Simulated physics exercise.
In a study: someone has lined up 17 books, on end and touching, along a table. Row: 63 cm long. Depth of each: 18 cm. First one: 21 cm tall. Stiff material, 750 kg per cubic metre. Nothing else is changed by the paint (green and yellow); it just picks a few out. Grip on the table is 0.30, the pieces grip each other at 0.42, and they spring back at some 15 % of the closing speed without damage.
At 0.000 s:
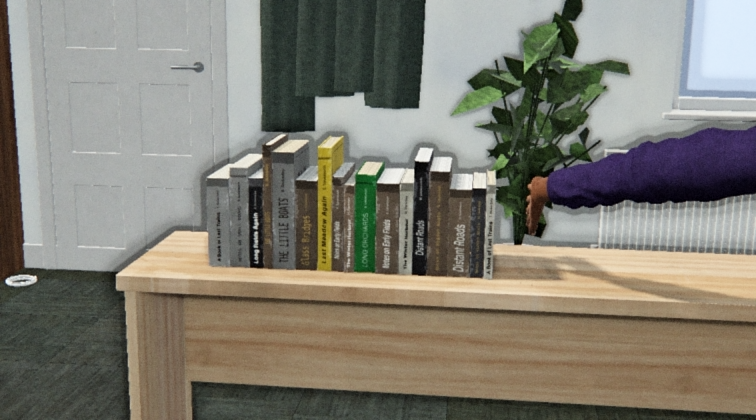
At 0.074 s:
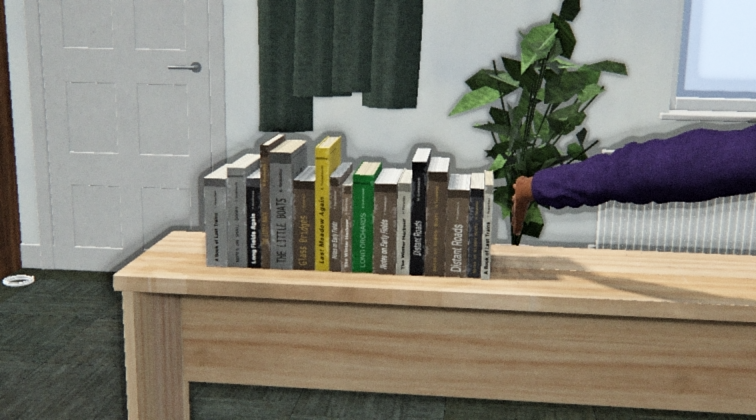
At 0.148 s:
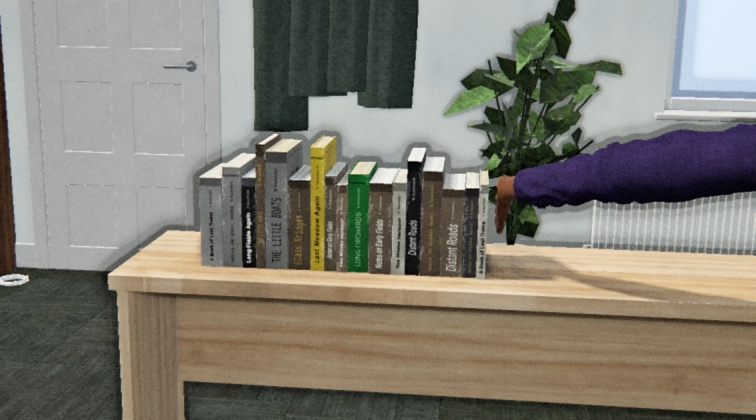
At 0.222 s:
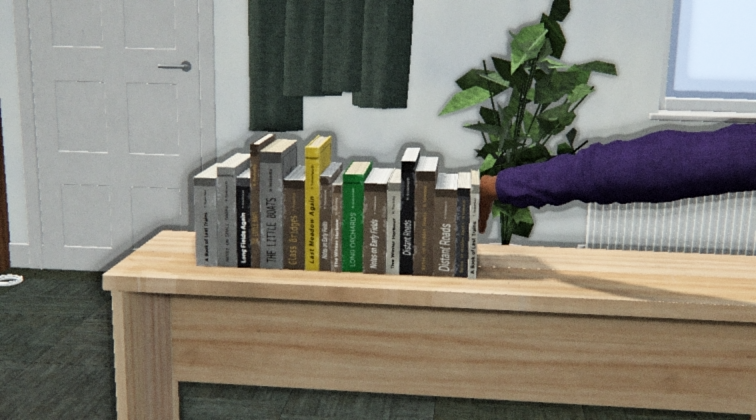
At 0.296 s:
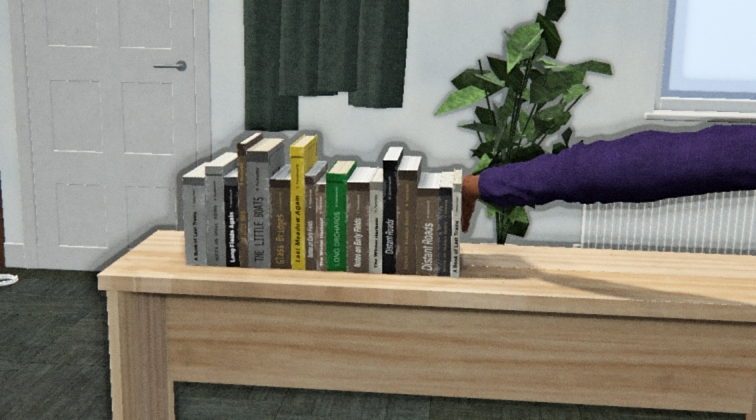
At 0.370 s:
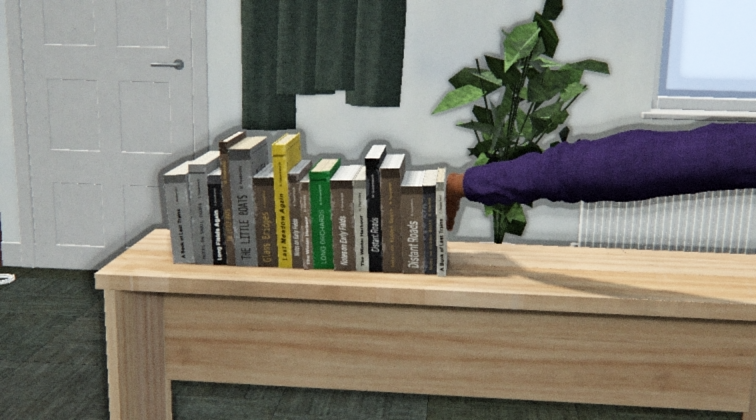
At the start, a row of upright books stands on a wooden table as a purple-sleeved arm reaches in from the right. The hand moves left and meets the row's right end, then pushes, and the books slide left together, the green and yellow ones included, some leaning slightly.
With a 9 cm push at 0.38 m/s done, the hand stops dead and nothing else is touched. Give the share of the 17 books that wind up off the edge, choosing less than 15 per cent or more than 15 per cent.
I would say under 15 per cent of them.
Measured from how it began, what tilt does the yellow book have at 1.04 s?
About 15°.
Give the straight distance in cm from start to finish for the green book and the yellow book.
Net shift, middle to middle: Green 10 cm, yellow 10 cm.
By 0.46 s, none of the 17 books off the edge, 17 disturbed; yellow book tilted 6°; green book tilted 6°.
By 1.04 s, 1 of the 17 books off the edge; yellow book tilted 14°; green book tilted 14°.
When it is over (1.4 s), 1 of the 17 books off the edge; yellow book tilted 14°; green book tilted 14°. That is 6 per cent. In pixels of the last frame, middles, yellow book near (266, 198), green book near (307, 211).
